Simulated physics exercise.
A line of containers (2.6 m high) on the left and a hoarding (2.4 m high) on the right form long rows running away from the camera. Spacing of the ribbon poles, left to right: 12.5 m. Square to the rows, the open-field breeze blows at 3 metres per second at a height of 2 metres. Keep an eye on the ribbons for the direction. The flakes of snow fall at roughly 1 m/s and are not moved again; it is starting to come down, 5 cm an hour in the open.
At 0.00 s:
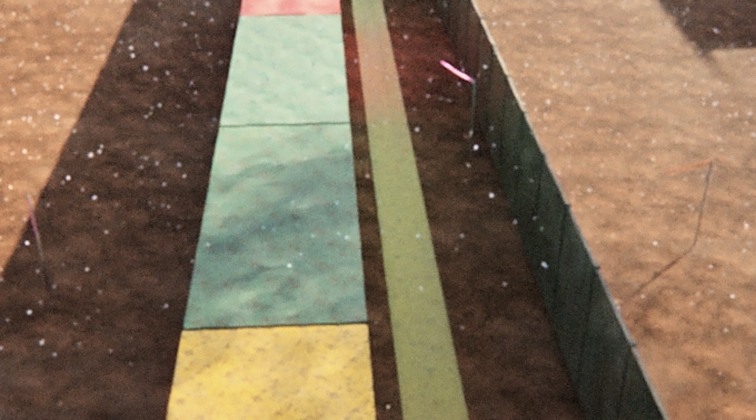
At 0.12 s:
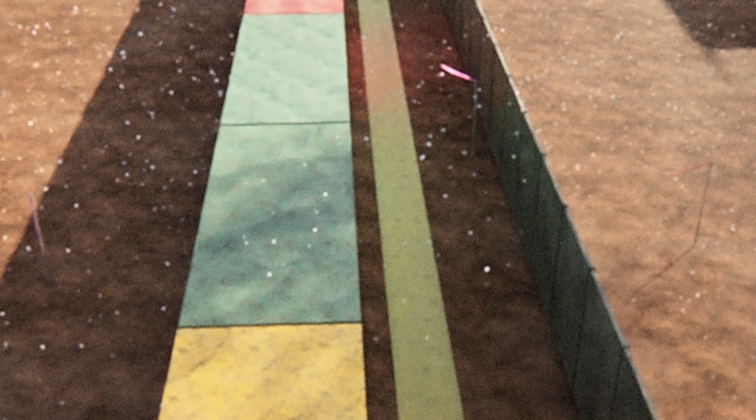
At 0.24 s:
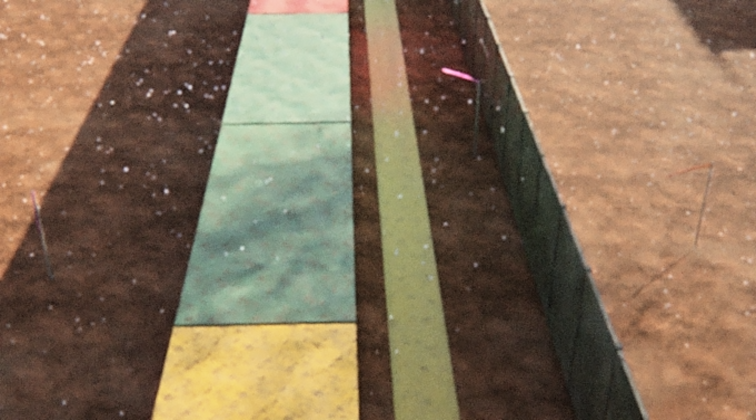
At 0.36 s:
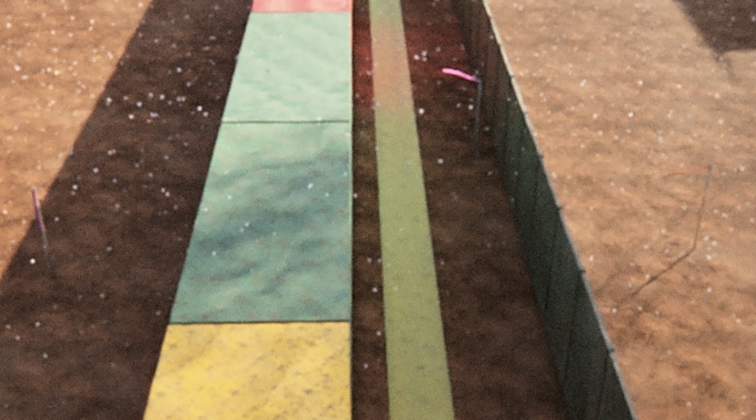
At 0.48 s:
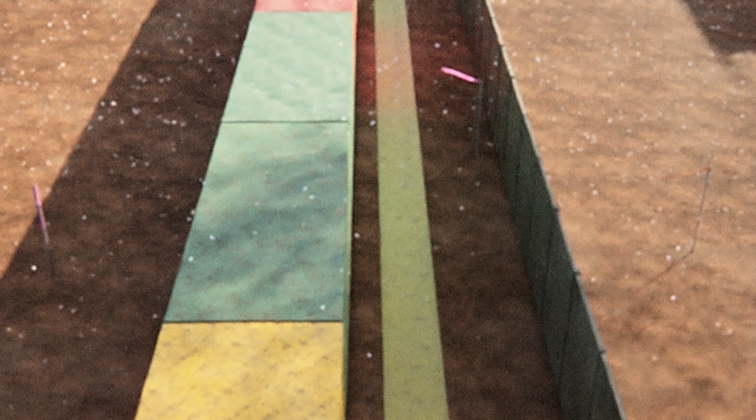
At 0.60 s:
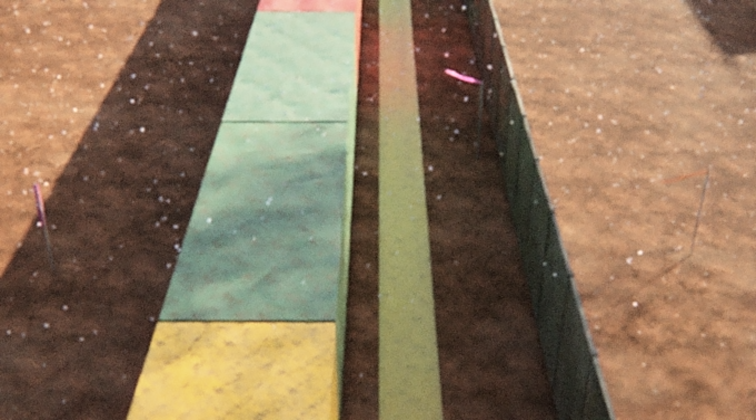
To begin with, white flakes speckle the view down a row of red, green and yellow containers beside a dark hoarding, a pink ribbon streaming left between them. The view then drifts slightly right, gradually revealing the containers' narrow right side, while the ribbon flutters and another hangs almost straight at left.
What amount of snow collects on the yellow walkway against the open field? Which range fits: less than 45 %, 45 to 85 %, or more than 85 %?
That spot gets between 45 and 85 % of the open amount.
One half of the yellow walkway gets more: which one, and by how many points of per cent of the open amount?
More on the left-hand part: About 15 points.
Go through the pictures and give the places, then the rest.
In the first frame, the left ribbon ends at (37, 240), hanging almost straight.
In the second frame, the right ribbon ends at (664, 174), leaning 75 degrees to the left and the yellow one passes (408, 252).
In the third frame, the inner ribbon ends at (443, 69), leaning 115 degrees to the left, above the rows the flakes slant 80 degrees from upright, towards the left and the top of the hoarding crosses (523, 107).
In the fourth frame, the left ribbon ends at (42, 231), hanging almost straight and the yellow one passes (401, 187).
In the fifth frame, the right ribbon ends at (662, 178), leaning 75 degrees to the left and above the rows the flakes slant 80 degrees from upright, towards the left.
In the sixth frame, the inner ribbon ends at (446, 71), leaning 110 degrees to the left and the top of the hoarding crosses (522, 109).
In 10 minutes the yellow walkway collects 6 mm against 8 mm in the open.
In 30 minutes the yellow walkway collects 17 mm against 25 mm in the open.
In 60 minutes the yellow walkway collects 34 mm against 50 mm in the open, so the yellow walkway has 68 % of the open amount; the left half of it has 75 %, the right half 60 %.
